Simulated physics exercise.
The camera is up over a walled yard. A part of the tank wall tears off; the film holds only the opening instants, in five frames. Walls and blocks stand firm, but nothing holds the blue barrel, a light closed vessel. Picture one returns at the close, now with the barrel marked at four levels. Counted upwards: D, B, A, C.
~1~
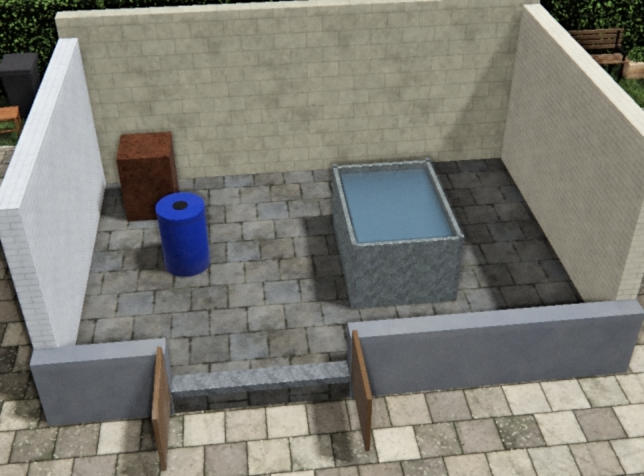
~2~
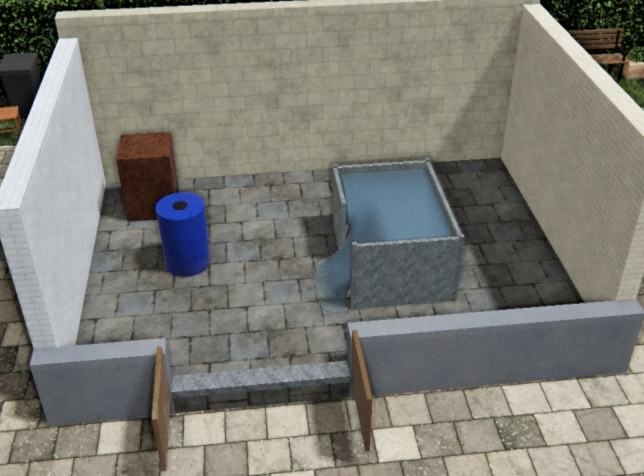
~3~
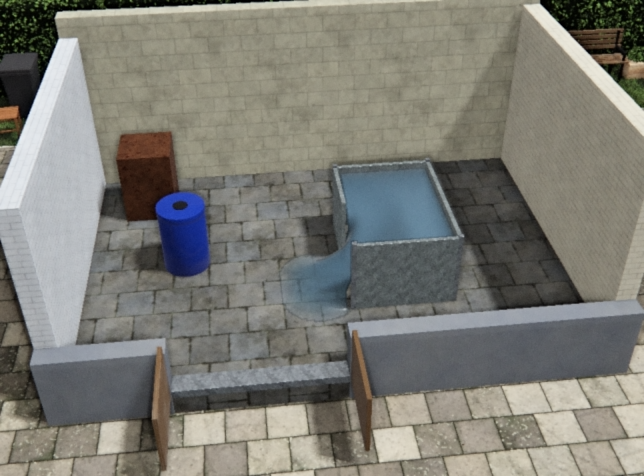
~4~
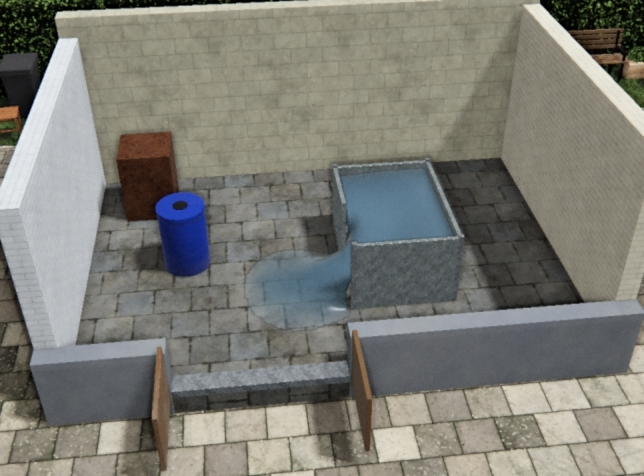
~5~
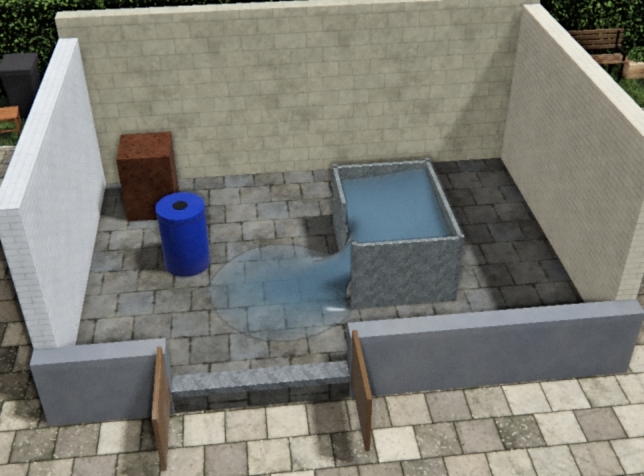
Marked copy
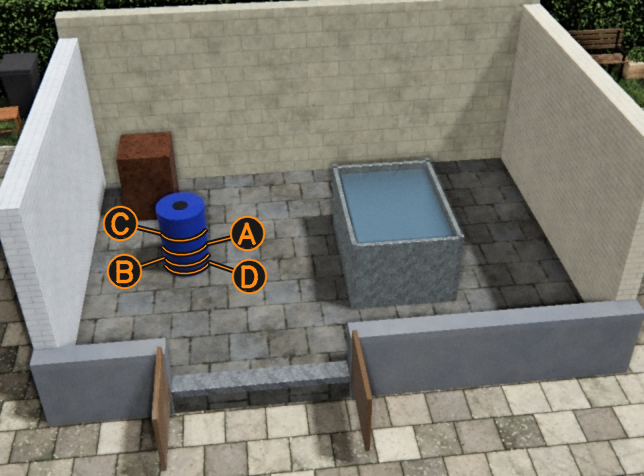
A walled yard paved in grey stone is seen from above, with an open gate in the low front wall. A blue barrel stands on the left in front of a rust-brown block, and a grey stone tank full of water sits right of centre. Water pours from the tank's left side and spreads leftward across the paving in a widening pool, while the camera stays still.
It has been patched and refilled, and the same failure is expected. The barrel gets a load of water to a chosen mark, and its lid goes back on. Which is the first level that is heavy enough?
I would pick line A.
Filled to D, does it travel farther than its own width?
Yes.
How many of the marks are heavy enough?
Two of the four.
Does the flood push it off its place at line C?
No, that is safe.
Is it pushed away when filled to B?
Yes, that goes wrong.
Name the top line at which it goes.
Line B.
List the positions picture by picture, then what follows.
Lid of the blue barrel at (180, 205); tank full, its middle at (394, 205); open gate at (258, 334).
Water covers 2 % of the ground, mostly out of sight from here.
Water covers 4 % of the ground and is seen nearest the barrel at (290, 264).
Water covers 7 % of the ground and is seen nearest the barrel at (255, 272).
Lid of the blue barrel at (180, 205); water covers 11 % of the ground and is seen nearest the barrel at (230, 265).
On the marked copy, A at (184, 254); B at (186, 265); C at (182, 240); D at (187, 273); from the bottom up D, B, A, C.
If A is chosen, it does not move.
If B is chosen, it is pushed about its own width away.
If C is chosen, it does not move.
If D is chosen, it is pushed about twice its own width away.
